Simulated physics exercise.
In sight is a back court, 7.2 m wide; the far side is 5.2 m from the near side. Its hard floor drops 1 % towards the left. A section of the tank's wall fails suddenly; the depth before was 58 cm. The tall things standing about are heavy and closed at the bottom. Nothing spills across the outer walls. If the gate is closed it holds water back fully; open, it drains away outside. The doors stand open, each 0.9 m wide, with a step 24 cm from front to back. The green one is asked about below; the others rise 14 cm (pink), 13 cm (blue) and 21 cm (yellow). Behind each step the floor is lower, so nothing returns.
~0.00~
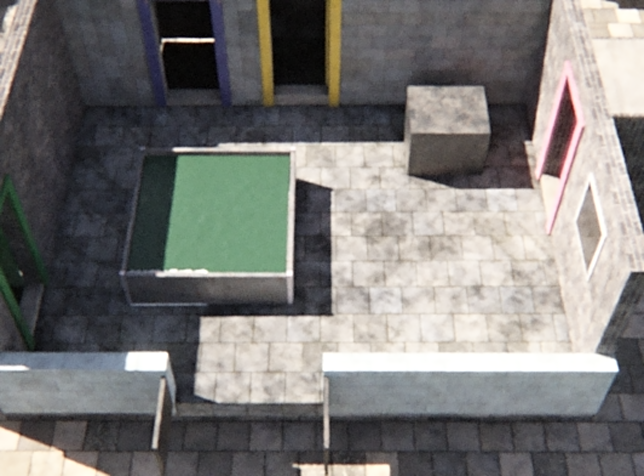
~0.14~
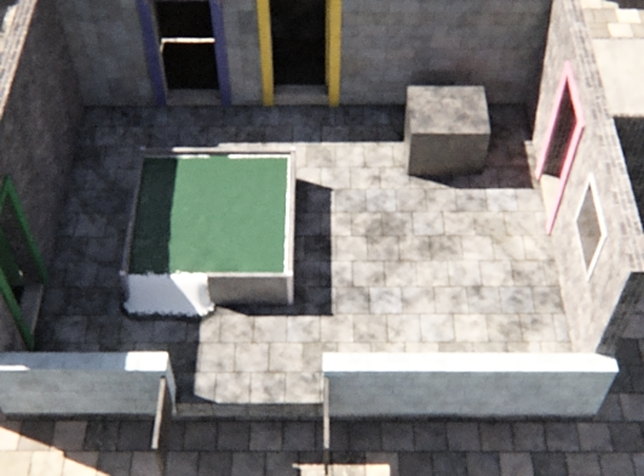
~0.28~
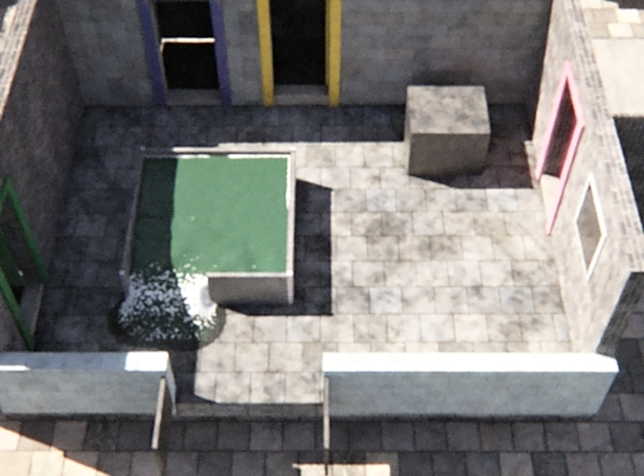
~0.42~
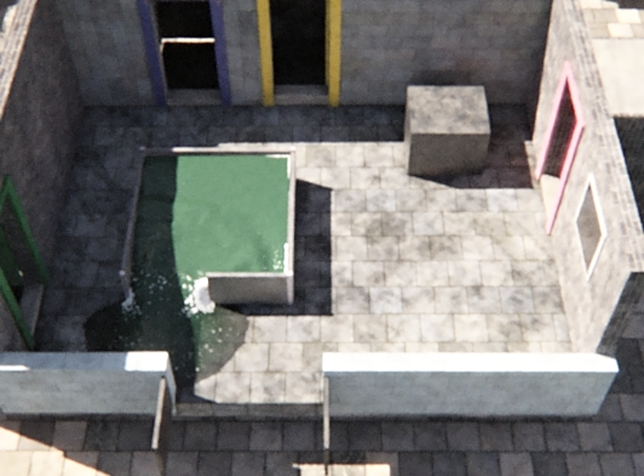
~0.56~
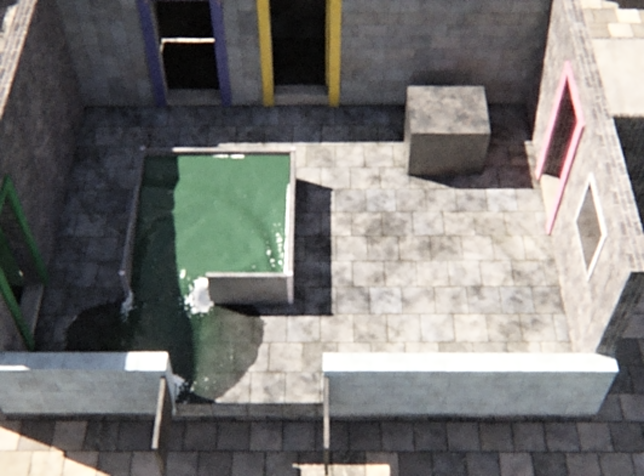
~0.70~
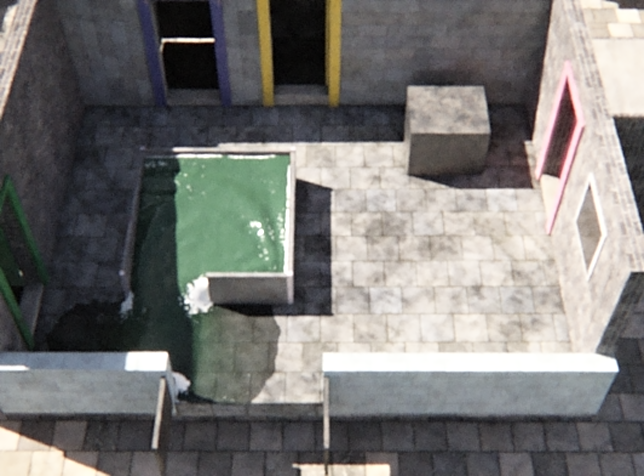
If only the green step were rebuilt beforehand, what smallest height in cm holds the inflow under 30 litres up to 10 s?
Close to 16 cm is just enough.
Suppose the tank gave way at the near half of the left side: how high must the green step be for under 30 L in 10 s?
Some 32 cm.
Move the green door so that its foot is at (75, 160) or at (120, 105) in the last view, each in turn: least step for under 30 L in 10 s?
About 11.5 and 18 cm.
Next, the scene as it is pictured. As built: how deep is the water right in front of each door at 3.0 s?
Depths in cm: Pink 0, green 19, blue 0, yellow 0.
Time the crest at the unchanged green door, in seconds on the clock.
Near 3.0 s.
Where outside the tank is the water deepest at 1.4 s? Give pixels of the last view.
Near (23, 387).
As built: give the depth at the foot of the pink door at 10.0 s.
Roughly 1.0 cm deep.
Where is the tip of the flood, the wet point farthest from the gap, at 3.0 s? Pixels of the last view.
Around (83, 120).
After 1.4 s water covers 10 % of the floor, deepest (56 cm) near (23, 387); 6 cm at the green door, 0 litres in over its 10 cm step.
After 3.0 s water covers 35 % of the floor, deepest (34 cm) near (37, 387); 19 cm at the green door, 28 litres in over its 10 cm step.
After 10.0 s water covers 90 % of the floor, deepest (12 cm) near (23, 387); 9 cm at the green door, 113 litres in over its 10 cm step.
At the green door as built, the water arrived by 1.3 s and peaked near 19 cm at 3.0 s.
With a step of 13.5 cm, 56 litres would have come in within the 10 s; with 18.5 cm, 16 litres. So under 30 litres takes about 16 cm.
